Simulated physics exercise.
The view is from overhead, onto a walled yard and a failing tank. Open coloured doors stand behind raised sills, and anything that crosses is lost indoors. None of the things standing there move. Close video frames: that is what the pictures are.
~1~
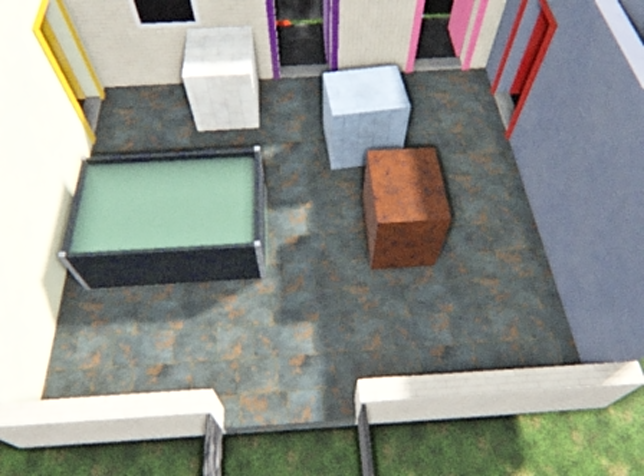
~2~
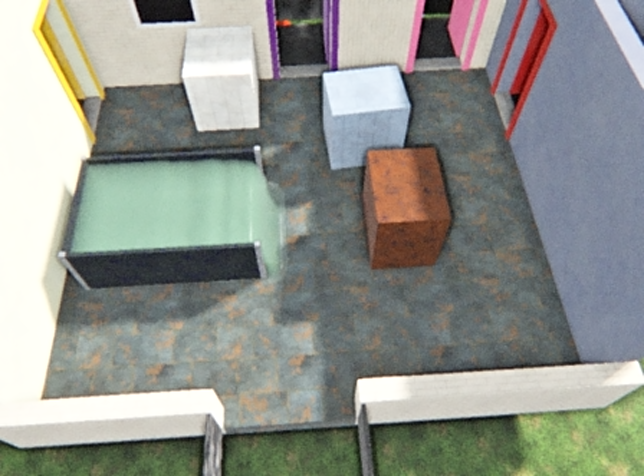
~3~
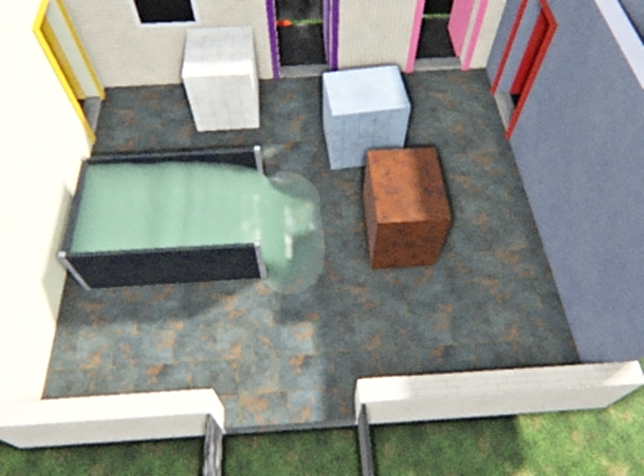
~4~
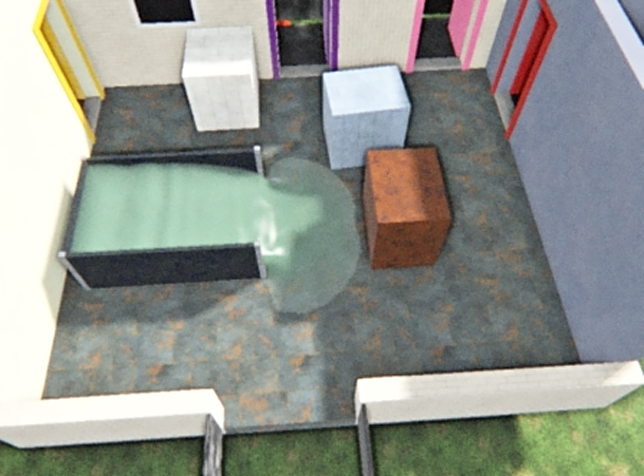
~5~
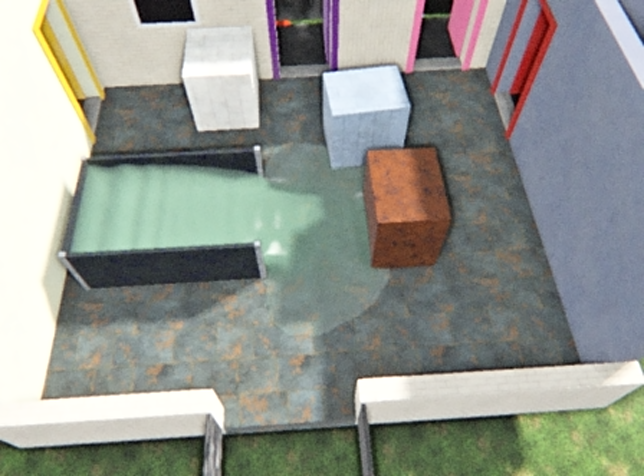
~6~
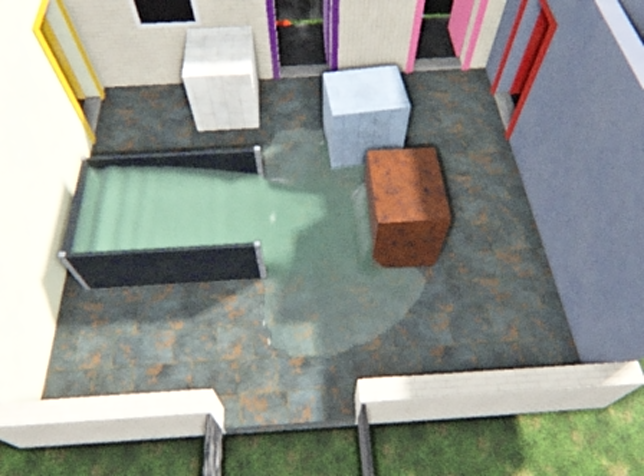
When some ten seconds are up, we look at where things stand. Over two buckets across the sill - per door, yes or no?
Pink door yes, red door yes, purple door yes, yellow door no.
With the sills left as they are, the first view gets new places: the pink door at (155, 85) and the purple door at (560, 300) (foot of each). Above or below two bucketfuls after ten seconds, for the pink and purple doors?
The pink door comes up short, and the purple door gets past the limit as well.
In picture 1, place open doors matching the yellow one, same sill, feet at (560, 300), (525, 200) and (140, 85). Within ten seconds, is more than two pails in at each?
Same order as asked - exceeds the limit, exceeds the limit and stays within the limit.
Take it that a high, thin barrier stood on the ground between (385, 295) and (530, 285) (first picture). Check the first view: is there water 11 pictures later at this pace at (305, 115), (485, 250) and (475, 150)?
Results in order: Swamped / swamped / swamped.
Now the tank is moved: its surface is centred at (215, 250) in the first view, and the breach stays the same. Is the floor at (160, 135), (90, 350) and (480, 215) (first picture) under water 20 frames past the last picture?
Taking the three spots in turn, I'd say drenched, then spared, then drenched.
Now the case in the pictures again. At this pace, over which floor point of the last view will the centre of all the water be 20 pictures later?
My pick is pixel (350, 236).
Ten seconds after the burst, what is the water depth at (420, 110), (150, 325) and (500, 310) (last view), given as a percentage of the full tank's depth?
Approx. values, in order: 10 %, 4 %, 6 %.
A moment on, water covers 30 % of the floor; the pink door not reached, the red door not reached, the purple door not reached, the yellow door not reached.
Next, water covers 45 % of the floor; the pink door not reached, the red door under two buckets in, the purple door under two buckets in, the yellow door not reached.
Then, water covers 60 % of the floor; the pink door under two buckets in, the red door under two buckets in, the purple door over two buckets in, the yellow door not reached.
Later, water covers 80 % of the floor; the pink door over two buckets in, the red door under two buckets in, the purple door over two buckets in, the yellow door wet at the sill, nothing in.
In the end, water covers 95 % of the floor; the pink door over two buckets in, the red door over two buckets in, the purple door far over two buckets in, the yellow door wet at the sill, nothing in.
